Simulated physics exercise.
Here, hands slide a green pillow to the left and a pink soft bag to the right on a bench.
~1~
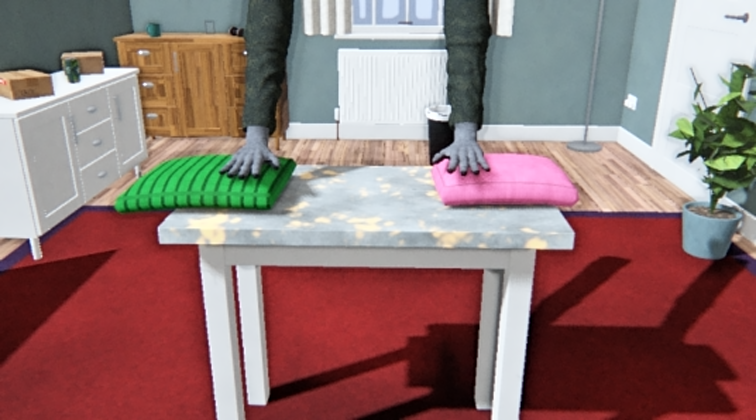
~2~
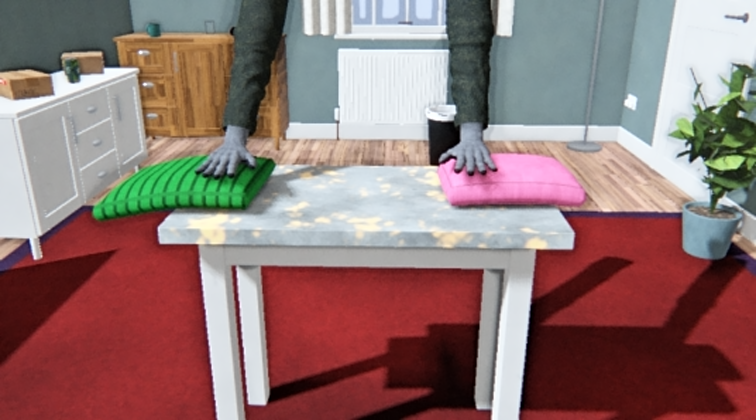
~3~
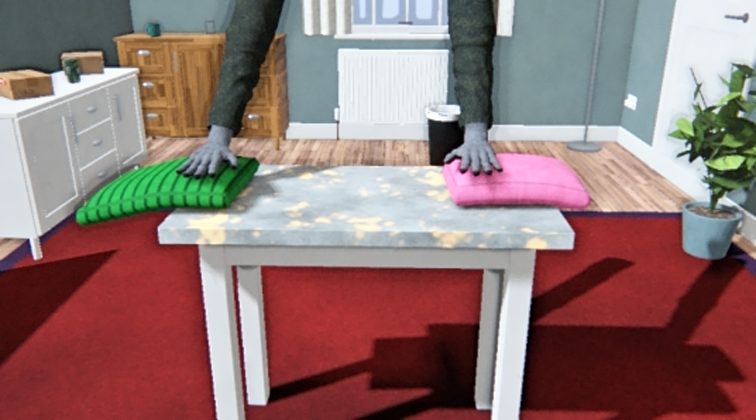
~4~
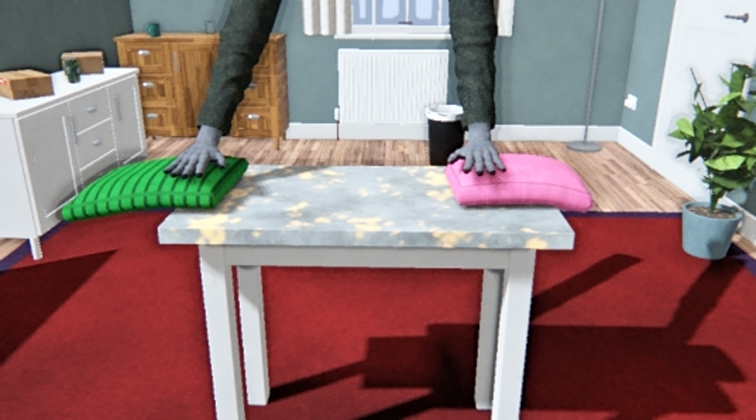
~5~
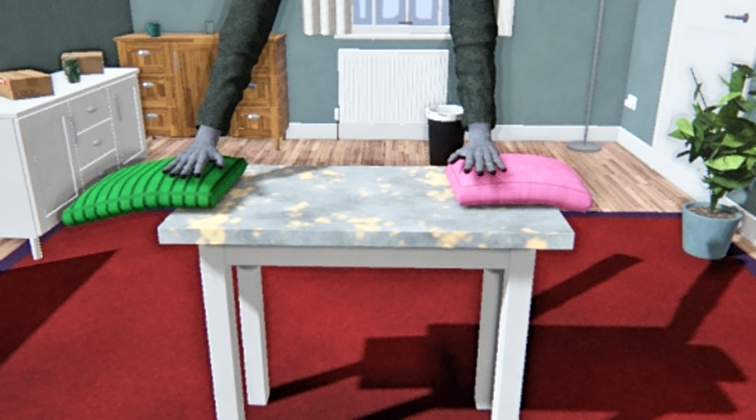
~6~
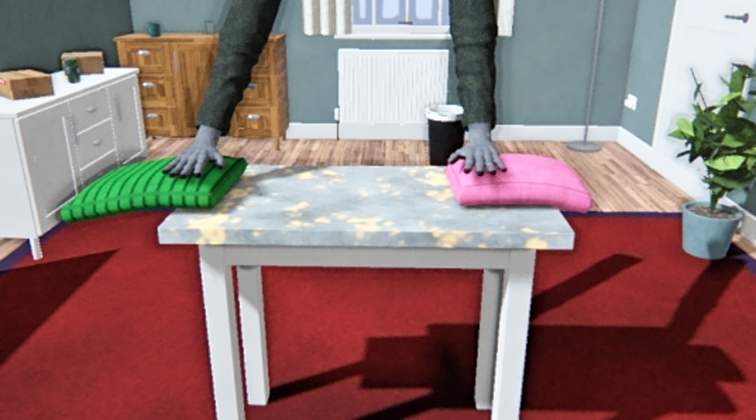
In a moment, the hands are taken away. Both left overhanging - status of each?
At the end, the green pillow parts from it, the pink soft bag sticks with it.
Then, 0.36 s after the last picture, pillow falling near (167, 256); soft bag lying still.
Then, 0.66 s after the last picture, pillow on the floor near (175, 406); soft bag lying still.
At rest, pillow on the floor; soft bag lying still. The green pillow goes down and the pink soft bag stays up there.
